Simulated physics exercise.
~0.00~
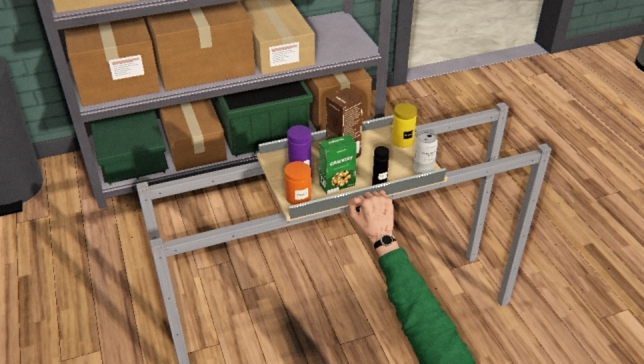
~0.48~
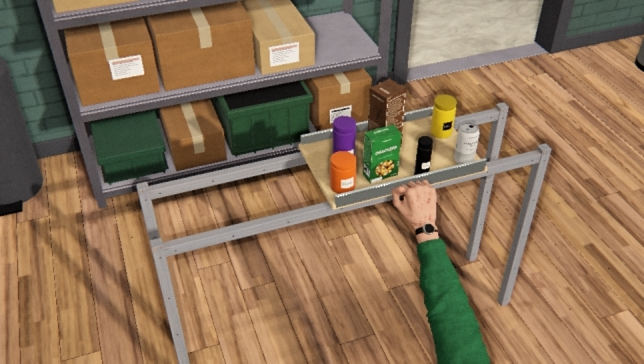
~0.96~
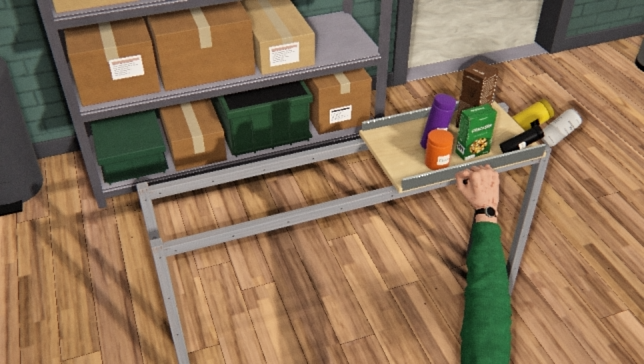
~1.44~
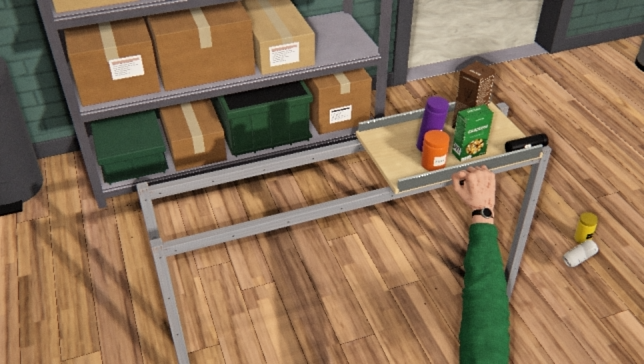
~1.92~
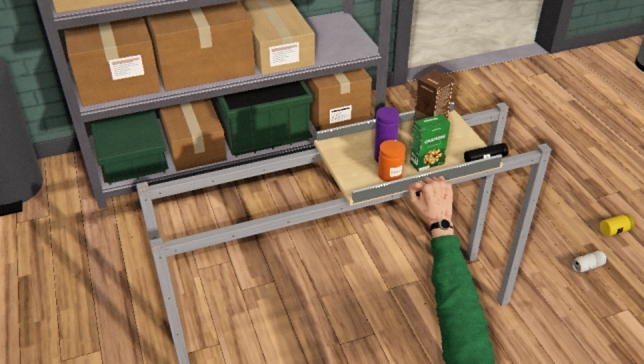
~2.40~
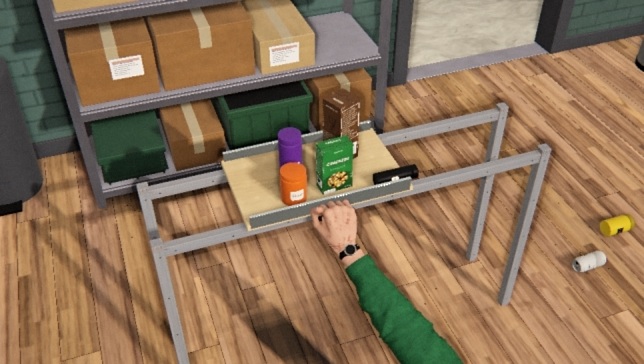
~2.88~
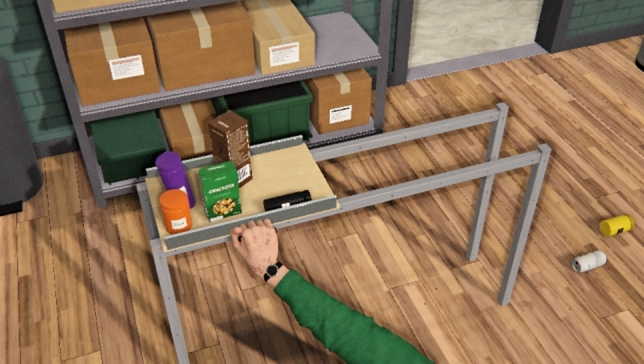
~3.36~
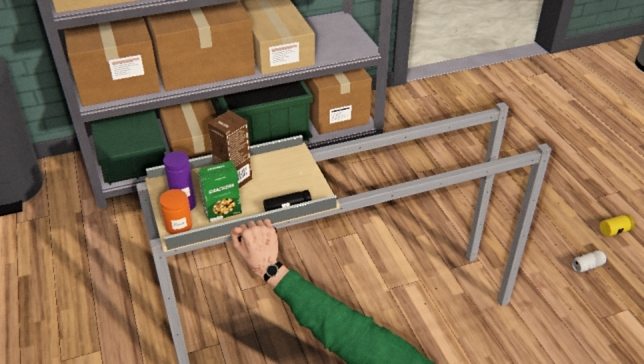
A hand in a green sleeve and dark wristband grips the front of a shallow tray on a grey metal frame, seen from above in a storeroom with wooden flooring and shelves of cardboard boxes and green bins behind. The tray carries purple and orange jars, a green packet, a brown carton, a black shaker, a yellow jar and a white can. The hand slides it right to the end, where the yellow jar and white can tumble to the floor and the shaker topples. It then pushes the tray left to the far end, where the purple jar tilts briefly. Finally the tray rests there, the shaker lying down, the other four items upright, and the fallen pair on the floor at right.
